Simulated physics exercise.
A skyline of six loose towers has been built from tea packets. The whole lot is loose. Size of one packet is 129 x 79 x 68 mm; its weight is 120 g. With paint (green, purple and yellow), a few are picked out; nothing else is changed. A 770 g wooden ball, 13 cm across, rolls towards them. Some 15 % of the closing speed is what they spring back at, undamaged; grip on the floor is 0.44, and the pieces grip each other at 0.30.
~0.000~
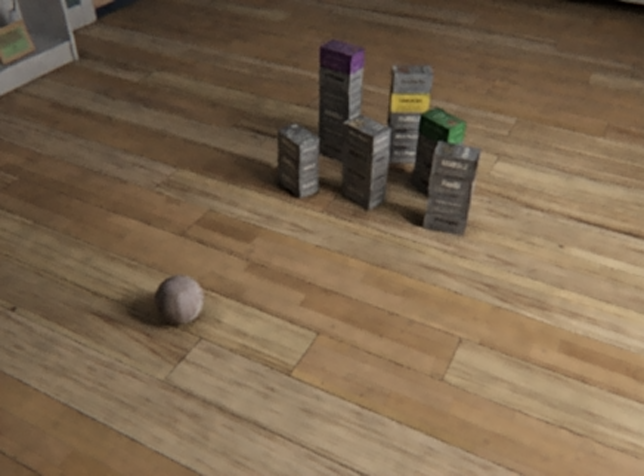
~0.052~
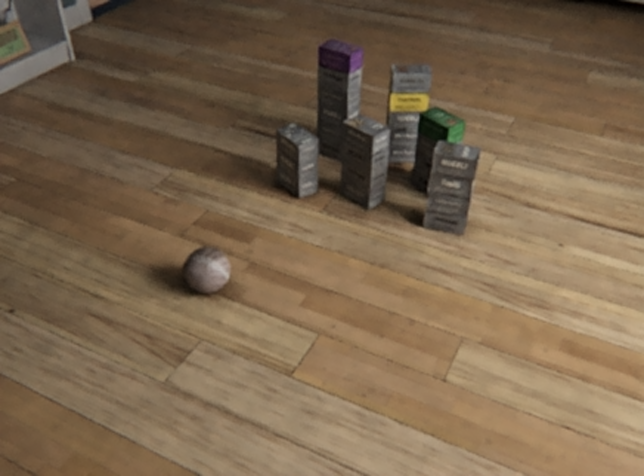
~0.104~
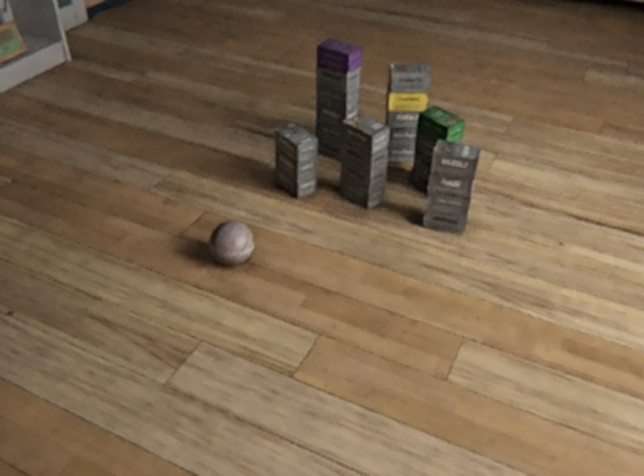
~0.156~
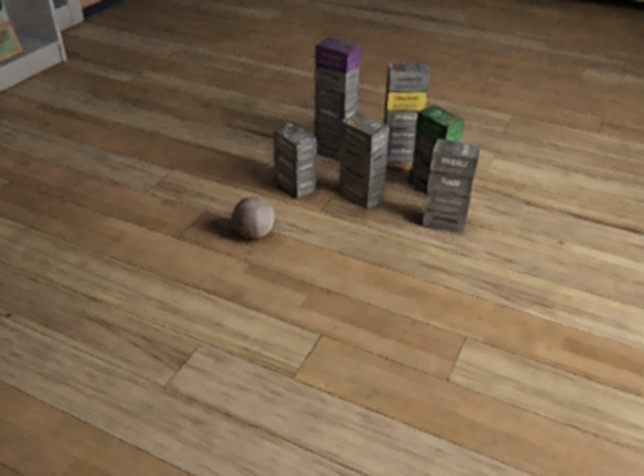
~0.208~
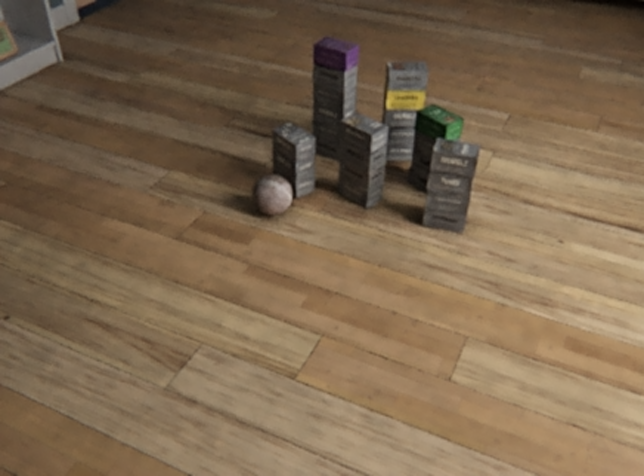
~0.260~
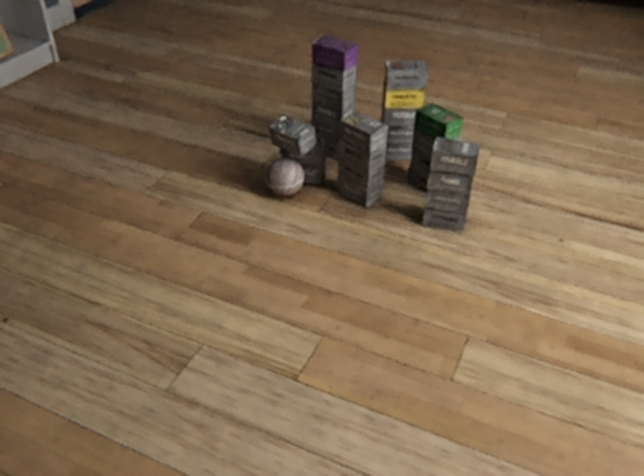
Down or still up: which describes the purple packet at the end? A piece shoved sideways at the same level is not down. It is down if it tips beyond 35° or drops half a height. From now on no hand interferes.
Down.
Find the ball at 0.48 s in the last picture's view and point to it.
Look close to (309, 132).
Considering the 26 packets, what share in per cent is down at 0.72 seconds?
By then 25 %.
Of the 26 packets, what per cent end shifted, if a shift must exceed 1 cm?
Displaced: 35 %.
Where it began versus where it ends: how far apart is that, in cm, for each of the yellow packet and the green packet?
Roughly yellow 0, green 0.
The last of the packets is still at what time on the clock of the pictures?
At roughly 1.0 s.
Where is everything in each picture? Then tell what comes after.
In the first frame (we follow the side turned to the camera; the camera moves round a little), ball (179, 300) 59 cm from contact, 2.5 m/s; purple packet (335, 61); green packet (433, 131); yellow packet (410, 104); no piece has moved.
In the second frame, ball (207, 270) 45 cm from contact, 2.5 m/s; purple packet (334, 60).
In the third frame, ball (232, 243) 32 cm from contact, 2.5 m/s; purple packet (332, 60).
In the fourth frame, ball (253, 218) 19 cm from contact, 2.5 m/s; purple packet (331, 59).
In the fifth frame, ball (273, 195) 56 mm from contact, 2.5 m/s; purple packet (329, 58).
In the sixth frame, ball (285, 177) after contact, 1.7 m/s; purple packet (328, 58); green packet (430, 127); yellow packet (405, 100); steepest lean 21°, the packet at (300, 159); 3 stirred so far.
Around 0.36 s, ball still moving; 2 of the 26 packets down; purple packet tipped 4°.
Around 0.48 s, ball still moving; 5 of the 26 packets down; purple packet tipped 27°, 58 mm lower.
Around 0.72 s, ball still moving; 7 of the 26 packets down; purple packet tipped 62°, 29 cm lower.
Finally (1.4 s), ball rolling away; 7 of the 26 packets down; purple packet on its side; yellow packet unmoved; green packet unmoved. Seen by the last camera, middles, purple packet near (332, 159), yellow packet near (403, 94).
